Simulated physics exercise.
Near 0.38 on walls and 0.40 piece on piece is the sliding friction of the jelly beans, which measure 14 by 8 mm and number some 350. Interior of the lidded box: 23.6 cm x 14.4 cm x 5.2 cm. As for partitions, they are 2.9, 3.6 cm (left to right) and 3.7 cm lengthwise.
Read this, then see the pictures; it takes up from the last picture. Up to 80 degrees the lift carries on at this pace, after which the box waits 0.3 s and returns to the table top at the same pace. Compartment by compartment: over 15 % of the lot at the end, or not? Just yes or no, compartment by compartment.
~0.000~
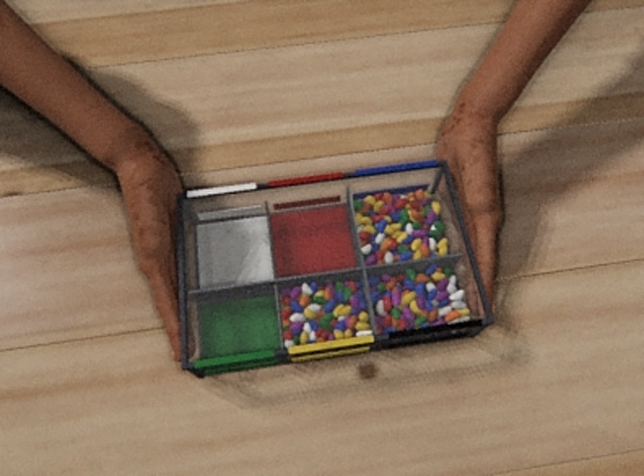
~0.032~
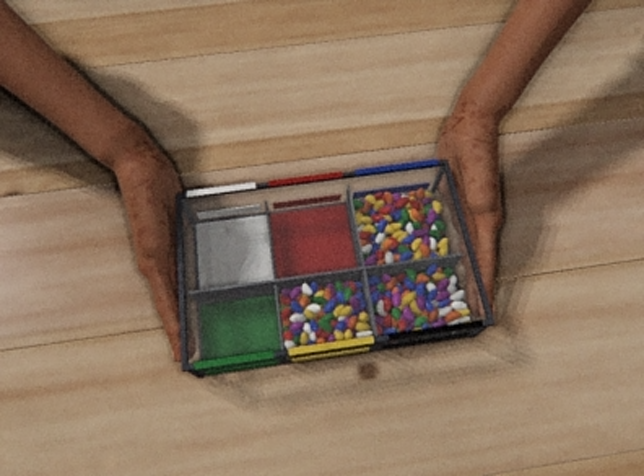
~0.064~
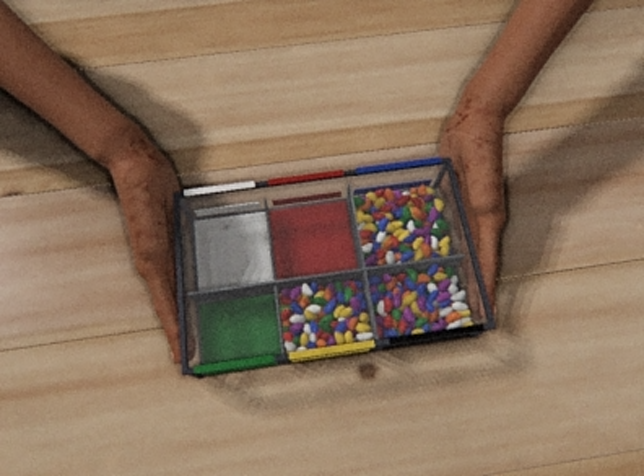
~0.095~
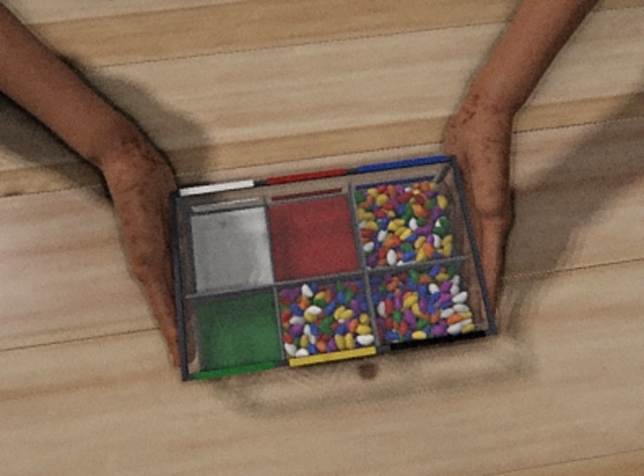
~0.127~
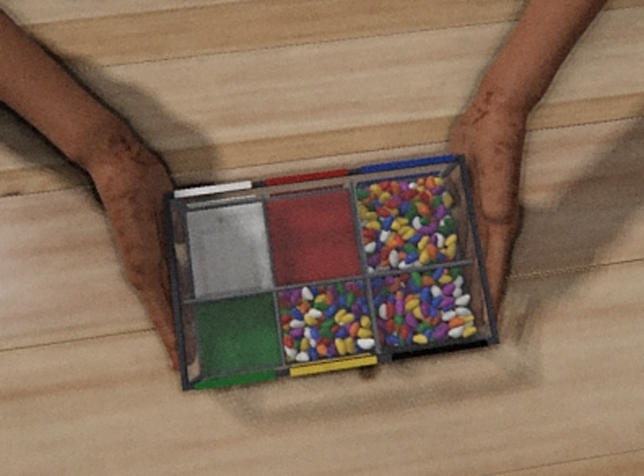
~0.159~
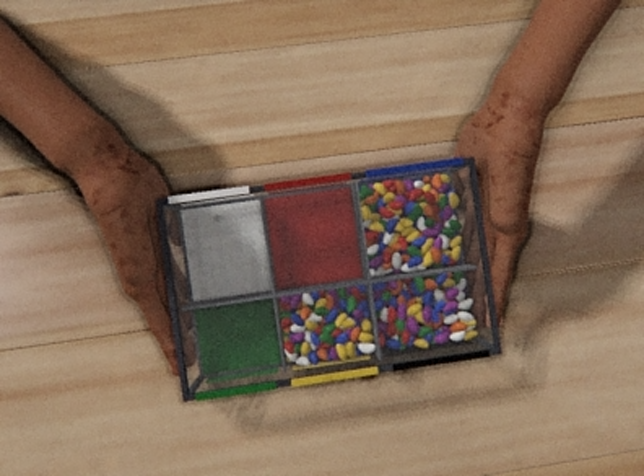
Red gets a no, blue gets a yes, green gets a no, yellow gets a yes, white gets a no, black gets a yes.
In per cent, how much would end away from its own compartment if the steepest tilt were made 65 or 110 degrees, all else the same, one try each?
Some 5 and 10 per cent.
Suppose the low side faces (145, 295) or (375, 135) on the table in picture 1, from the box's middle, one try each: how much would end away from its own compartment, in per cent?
About 30 and 10 per cent.
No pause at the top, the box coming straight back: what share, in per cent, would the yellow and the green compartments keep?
Yellow 30, green 0.
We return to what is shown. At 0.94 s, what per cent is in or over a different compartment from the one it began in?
Roughly 10 %.
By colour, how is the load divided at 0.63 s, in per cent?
Red 0, blue 35, green 0, yellow 30, white 0, black 35.
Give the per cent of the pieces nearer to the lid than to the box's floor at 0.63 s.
Close to 40 in a hundred.
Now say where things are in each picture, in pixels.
The first picture shows box tilt 0 degrees, front corners at (188, 364) and (488, 320); blue 40 %, yellow 30 %, black 30 %.
The second picture shows box tilt 1 degrees, front corners at (188, 365) and (488, 321).
The third picture shows box tilt 4 degrees, front corners at (188, 369) and (489, 324), lowest corner left front.
The fourth picture shows box tilt 9 degrees, front corners at (188, 375) and (491, 330), lowest corner left front.
The fifth picture shows box tilt 16 degrees, front corners at (188, 385) and (493, 339), lowest corner left front.
The sixth picture shows box tilt 24 degrees, front corners at (189, 395) and (495, 349), lowest corner left front; blue 40 %, yellow 30 %, black 30 %. Its pace works out near 240 degrees a second.
After 0.63 s, tilt 80 degrees; blue 35 %, yellow 30 %, black 35 %.
Then, at 0.94 s, tilt 49 degrees; blue 30 %, yellow 30 %, black 35 %.
After 1.35 s, tilt 0 degrees; blue 30 %, yellow 30 %, black 40 %.
At rest (1.7 s), red 0 %, blue 30 %, green 0 %, yellow 30 %, white 0 %, black 40 %.
